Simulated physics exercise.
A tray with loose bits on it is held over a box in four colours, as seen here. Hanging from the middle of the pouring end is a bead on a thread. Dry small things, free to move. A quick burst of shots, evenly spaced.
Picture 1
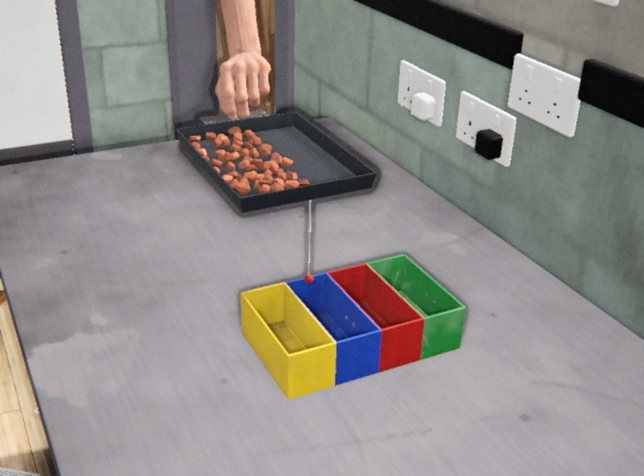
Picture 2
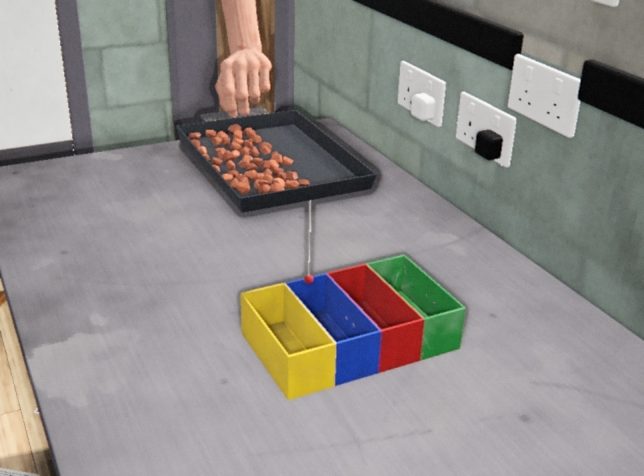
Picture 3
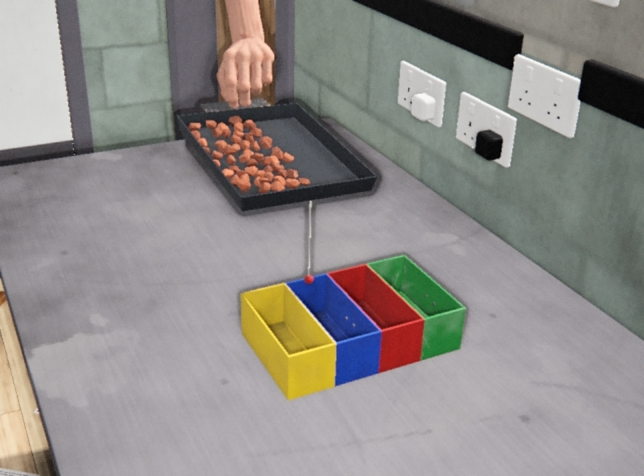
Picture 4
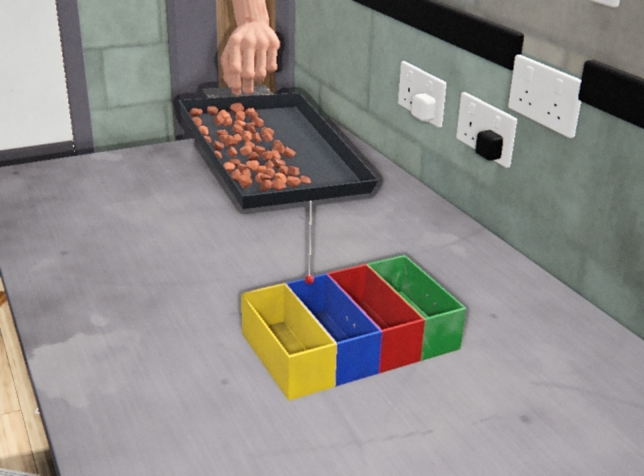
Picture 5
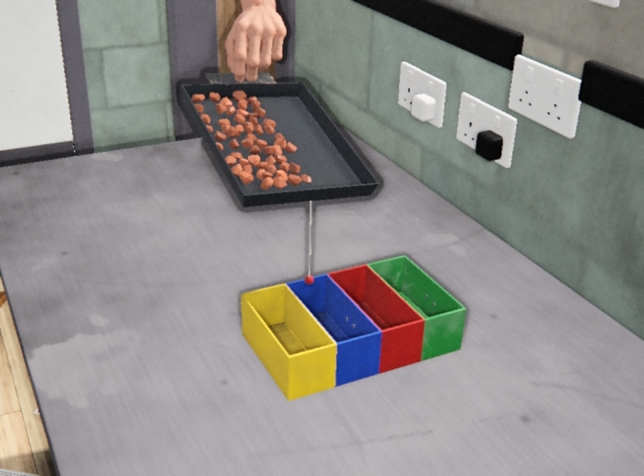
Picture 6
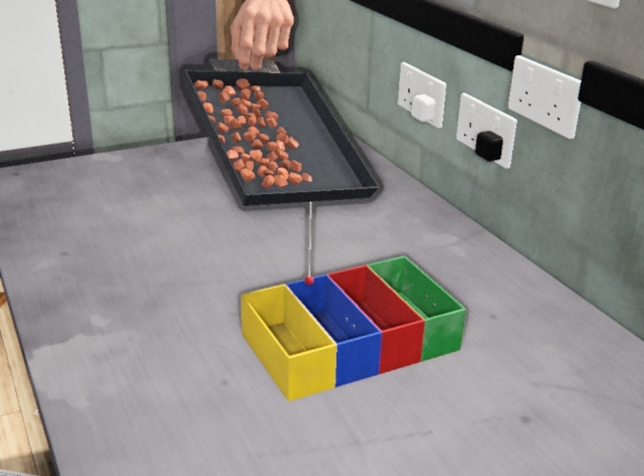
A hand raising the back of a dark tray of reddish bits, gradually tilting it above a yellow, blue, red and green box.
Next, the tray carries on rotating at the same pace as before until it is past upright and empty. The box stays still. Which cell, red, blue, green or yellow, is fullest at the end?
The red cell is fullest at the end.
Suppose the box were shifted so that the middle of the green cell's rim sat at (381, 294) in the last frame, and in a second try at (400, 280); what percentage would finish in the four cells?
About 90 in a hundred, then about 100 in a hundred.
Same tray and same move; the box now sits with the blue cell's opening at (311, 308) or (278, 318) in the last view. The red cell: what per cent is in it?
It works out to 50 percent and then 20 percent.
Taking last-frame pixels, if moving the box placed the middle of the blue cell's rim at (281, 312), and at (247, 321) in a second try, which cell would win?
Placing A: The green one / placing B: The green one.
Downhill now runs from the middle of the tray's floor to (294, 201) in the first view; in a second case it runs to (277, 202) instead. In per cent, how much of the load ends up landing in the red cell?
0 per cent, then 0 per cent.
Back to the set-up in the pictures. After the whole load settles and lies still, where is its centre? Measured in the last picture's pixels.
Near pixel (371, 331).
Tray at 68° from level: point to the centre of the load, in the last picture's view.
Centre estimate: (337, 184).
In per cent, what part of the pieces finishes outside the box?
Share outside: Near 0 %.
Just after the last frame, tray tipped steeply; almost all on the tray; about a tenth falling or outside the box.
A moment on, tray tipped past a quarter turn; roughly a third on the tray; roughly a quarter in the red cell; roughly a quarter in the green cell; about a tenth in the blue cell; about a tenth falling or outside the box.
Further on, tray tipped past a quarter turn; roughly half in the red cell; roughly a quarter in the blue cell; roughly a quarter in the green cell.
When it is over, tray tipped past a quarter turn; roughly half in the red cell; roughly a quarter in the blue cell; roughly a quarter in the green cell; not one in the yellow cell.
